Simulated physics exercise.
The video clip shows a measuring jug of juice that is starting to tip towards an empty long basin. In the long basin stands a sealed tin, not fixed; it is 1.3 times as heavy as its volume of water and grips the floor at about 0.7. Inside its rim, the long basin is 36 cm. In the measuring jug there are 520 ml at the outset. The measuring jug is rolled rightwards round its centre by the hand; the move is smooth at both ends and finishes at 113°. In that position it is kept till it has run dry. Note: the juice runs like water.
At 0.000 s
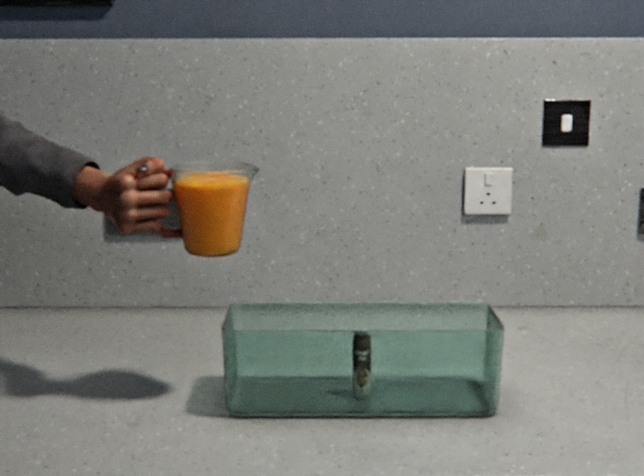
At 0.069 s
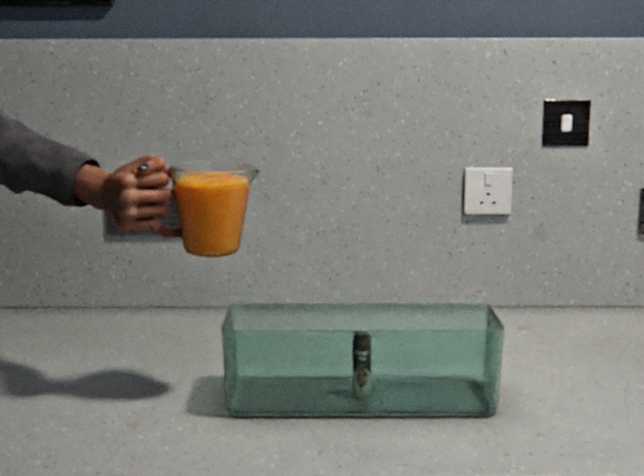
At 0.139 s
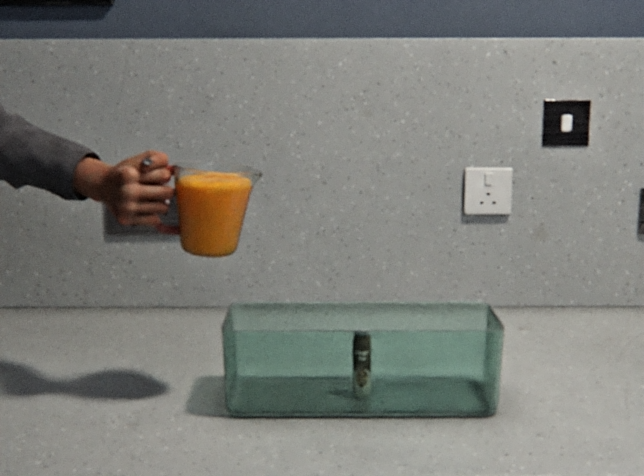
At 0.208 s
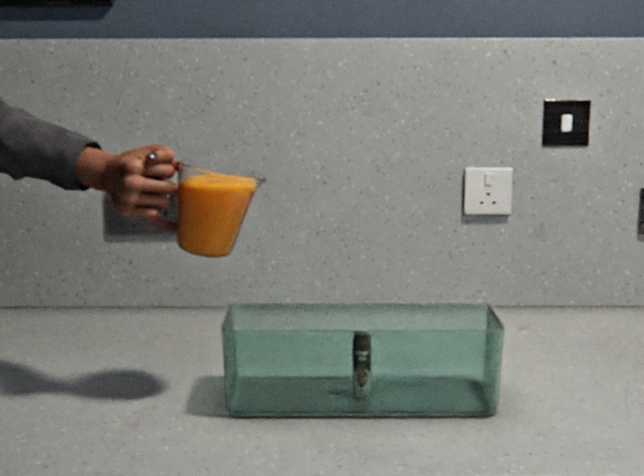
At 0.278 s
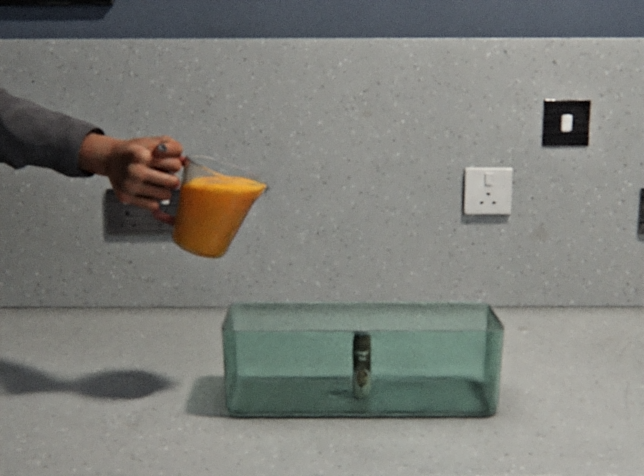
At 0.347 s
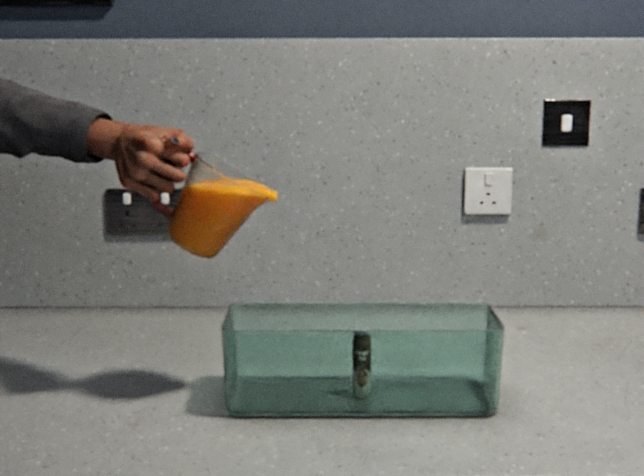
A hand holding a measuring jug of orange juice keeps it nearly upright at first, then tilts it steadily rightwards above a long greenish basin with a small tin inside, the juice reaching the jug's right rim.
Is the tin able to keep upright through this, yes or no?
Yes, it remains upright.
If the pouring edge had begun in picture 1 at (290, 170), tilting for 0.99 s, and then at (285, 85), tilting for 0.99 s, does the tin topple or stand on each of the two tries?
Trial 1 - tin tips; trial 2 - tin tips.
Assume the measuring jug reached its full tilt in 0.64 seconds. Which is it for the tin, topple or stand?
Then it holds its balance.
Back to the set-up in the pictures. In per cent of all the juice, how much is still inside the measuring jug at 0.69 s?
50 %.
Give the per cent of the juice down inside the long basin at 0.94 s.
About 88 %.
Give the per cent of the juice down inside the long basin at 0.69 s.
24 %, roughly.
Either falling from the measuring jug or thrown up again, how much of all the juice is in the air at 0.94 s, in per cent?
It comes to some 8 percent of the total.
Then, 0.69 s in, the tilt is 89° and 49 per cent is still to pour; the tin stands where it began.
Then, 0.94 s in, the tilt is 112° and 4 per cent is still to pour; the tin stands where it began.
Then, 1.20 s in, the tilt is 113° and 0 per cent is still to pour; the tin stands where it began.
Then, 1.49 s in, the tilt is 113° and 0 per cent is still to pour; the tin stands where it began.
Finally, the tin stands where it began.
